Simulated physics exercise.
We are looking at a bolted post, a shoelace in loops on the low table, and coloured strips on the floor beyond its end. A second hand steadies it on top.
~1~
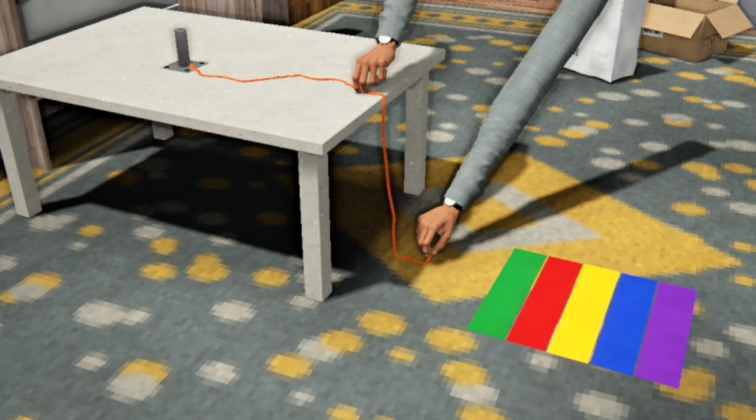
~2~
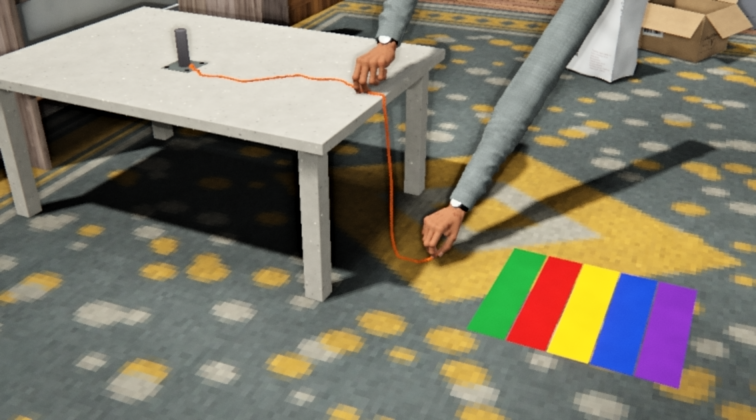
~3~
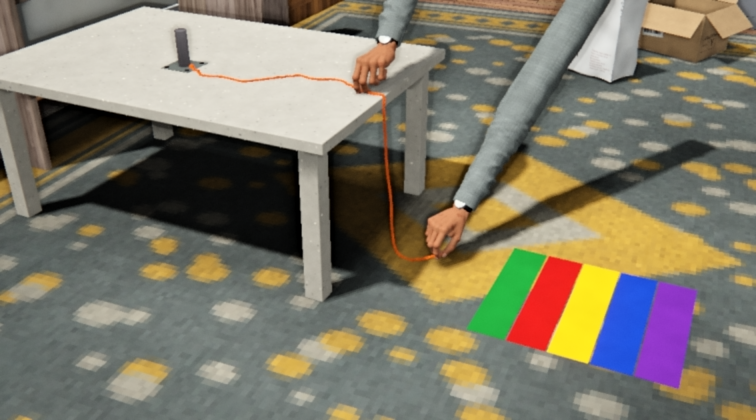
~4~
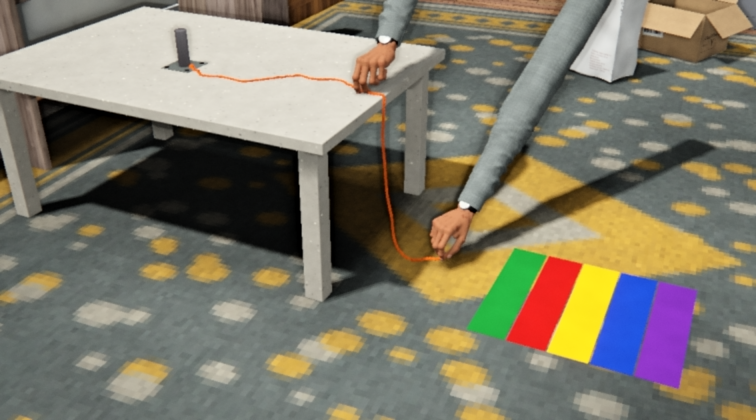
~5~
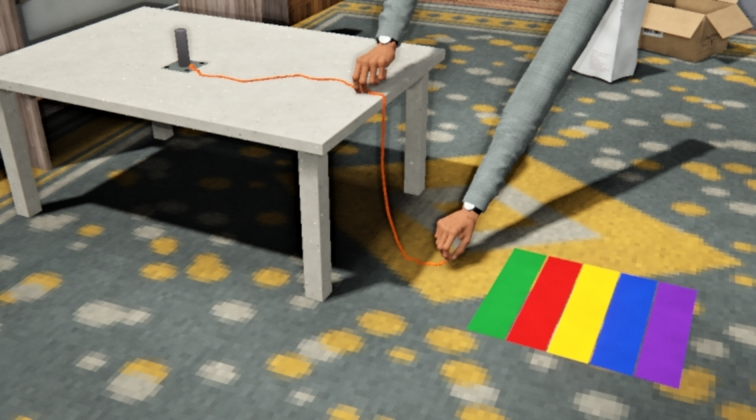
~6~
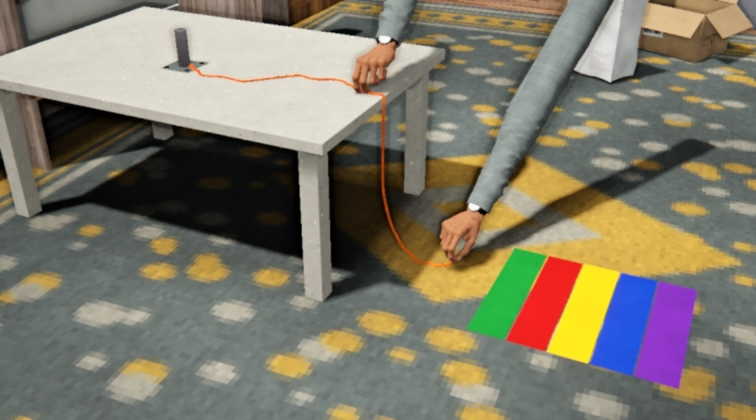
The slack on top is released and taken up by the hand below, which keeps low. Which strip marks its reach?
The yellow one.
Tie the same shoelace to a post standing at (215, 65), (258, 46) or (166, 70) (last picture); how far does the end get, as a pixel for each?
Try by try, around (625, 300), (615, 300) and (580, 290).
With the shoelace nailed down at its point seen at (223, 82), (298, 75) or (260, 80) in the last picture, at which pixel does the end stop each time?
In that order: (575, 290), (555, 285) and (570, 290).
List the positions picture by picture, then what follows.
End (431, 253); green (494, 318); red (533, 328); yellow (574, 339); blue (617, 351); purple (661, 363), in the first picture.
End (437, 254); shoelace through (204, 76) (269, 79) (339, 80) (384, 107) (391, 181) (393, 244), in the second picture.
End (441, 255), in the third picture.
End (445, 257); shoelace through (204, 76) (269, 79) (339, 80) (384, 107) (386, 181) (396, 244), in the fourth picture.
End (450, 258), in the fifth picture.
End (455, 259); shoelace through (204, 76) (269, 79) (339, 80) (384, 107) (383, 180) (401, 244), in the sixth picture.
Soon after, end near (516, 274); over green.
Then, end near (564, 286); over red.
At full stretch, end near (592, 293); over yellow. It halts on the yellow strip.
